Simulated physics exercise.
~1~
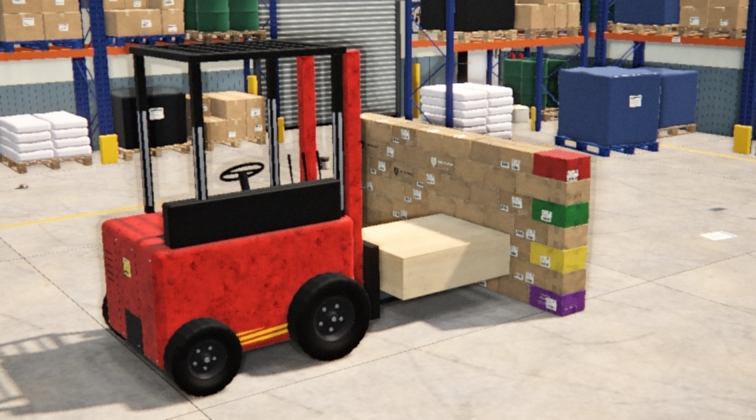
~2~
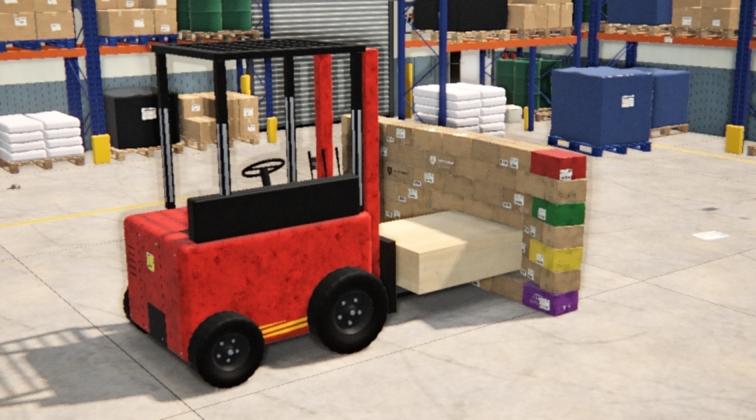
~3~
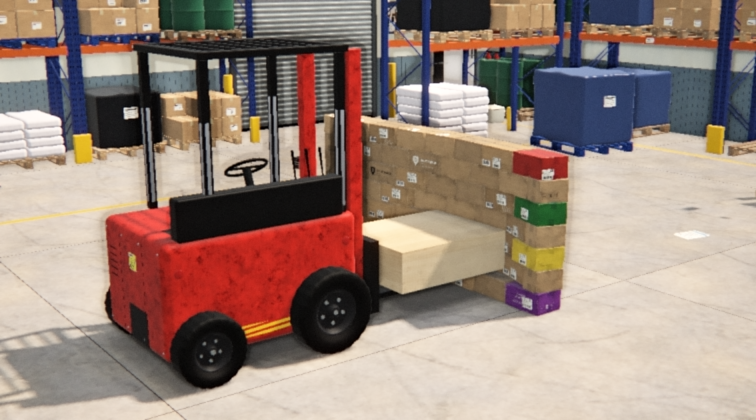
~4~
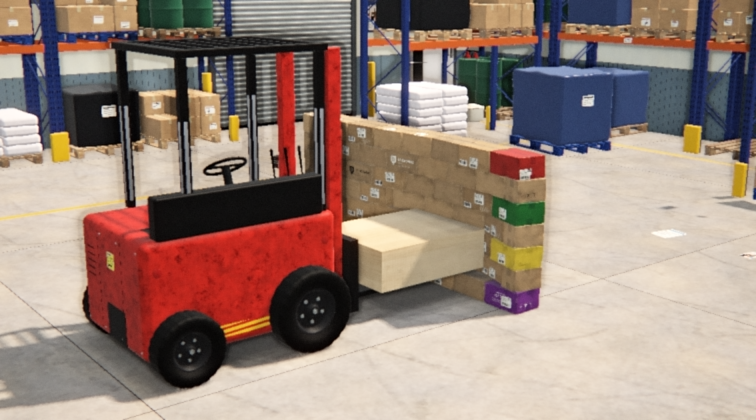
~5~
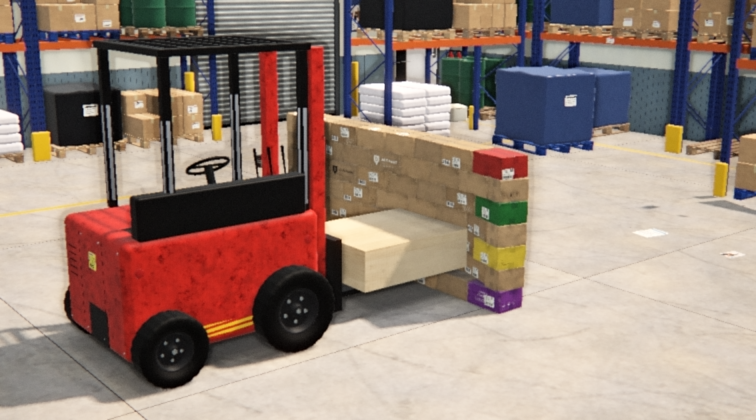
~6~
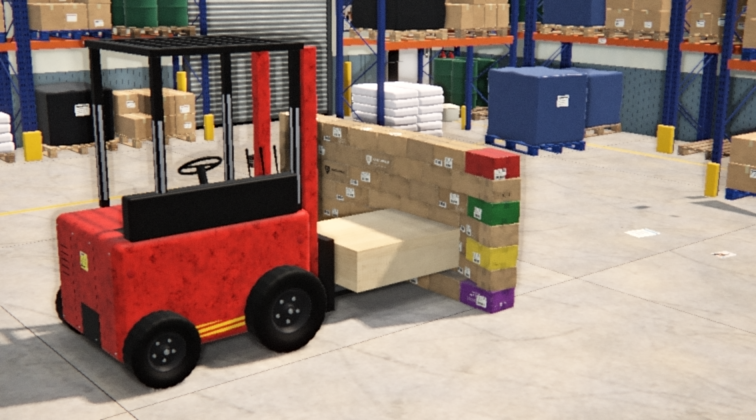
Red forklift pressing a pale box against a stacked parcel wall in a warehouse, the wall staying upright as the camera pans right.
